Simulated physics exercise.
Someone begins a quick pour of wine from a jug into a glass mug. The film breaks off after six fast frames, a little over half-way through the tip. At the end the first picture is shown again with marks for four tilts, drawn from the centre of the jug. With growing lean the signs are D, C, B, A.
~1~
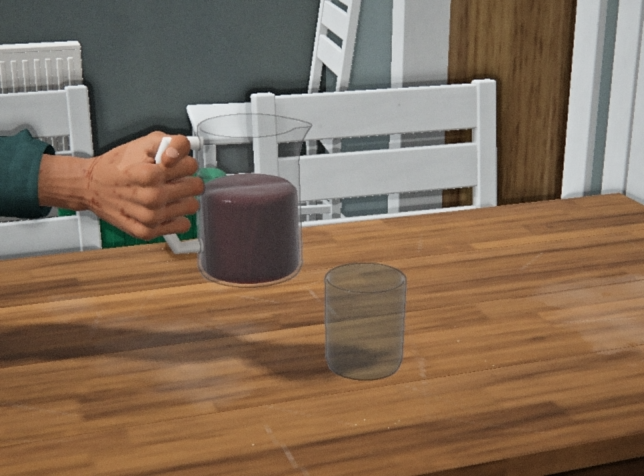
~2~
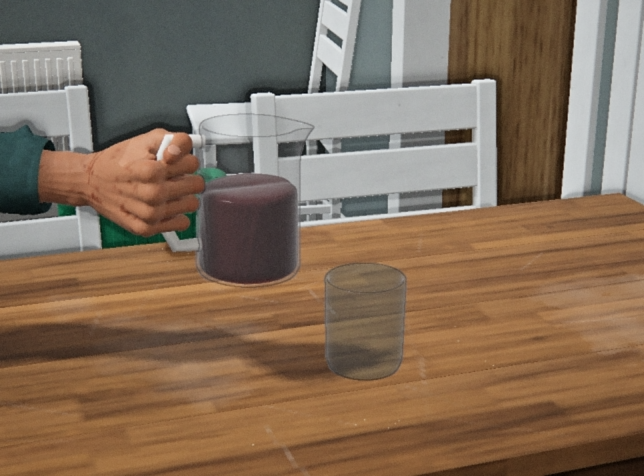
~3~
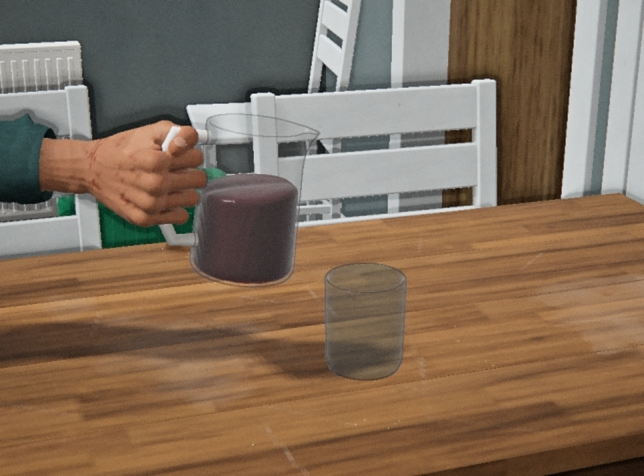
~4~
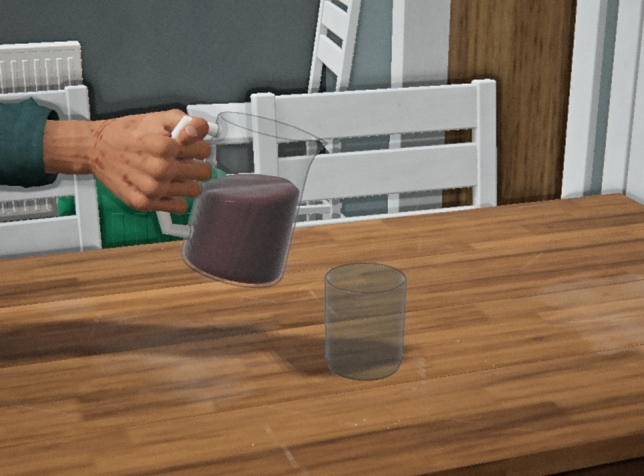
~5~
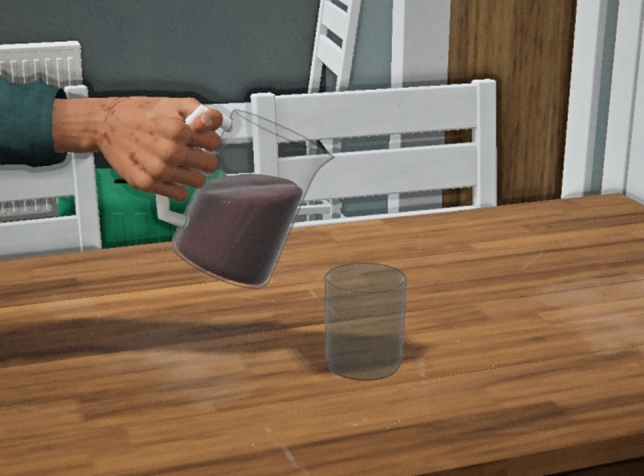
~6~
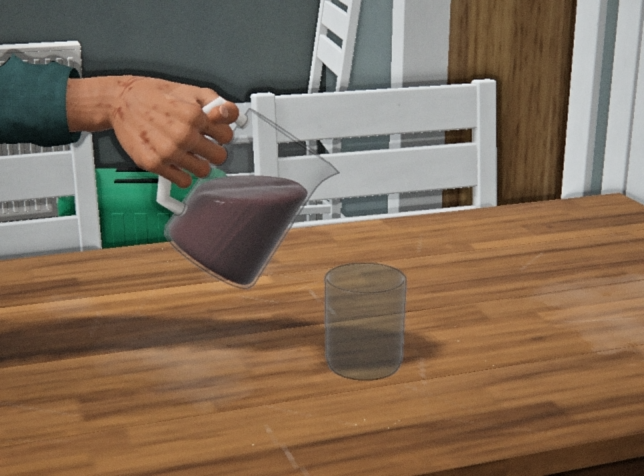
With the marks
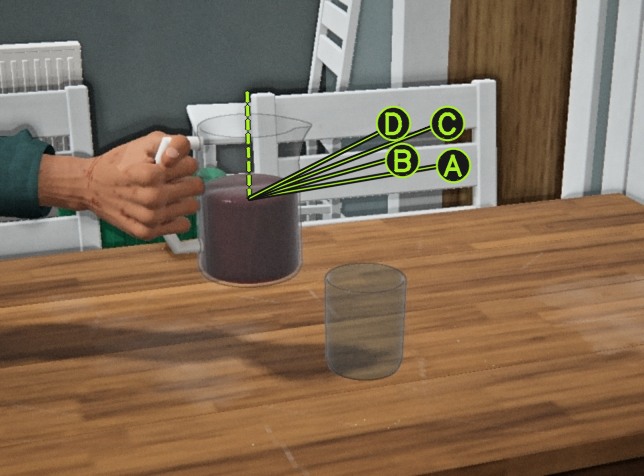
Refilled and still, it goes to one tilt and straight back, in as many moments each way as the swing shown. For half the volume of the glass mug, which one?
Go for C.
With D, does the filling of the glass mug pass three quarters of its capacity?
No.
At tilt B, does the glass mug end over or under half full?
Over.
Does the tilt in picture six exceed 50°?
No, it does not.
On the marked copy, A at (436, 166); B at (385, 160); C at (431, 127); D at (378, 133).
With A, the glass mug ends with about 82 % of what it can hold; 5 % of the wine is spilt.
With B, the glass mug ends with about 69 % of what it can hold.
With C, the glass mug ends with about 52 % of what it can hold.
With D, the glass mug ends with about 34 % of what it can hold.
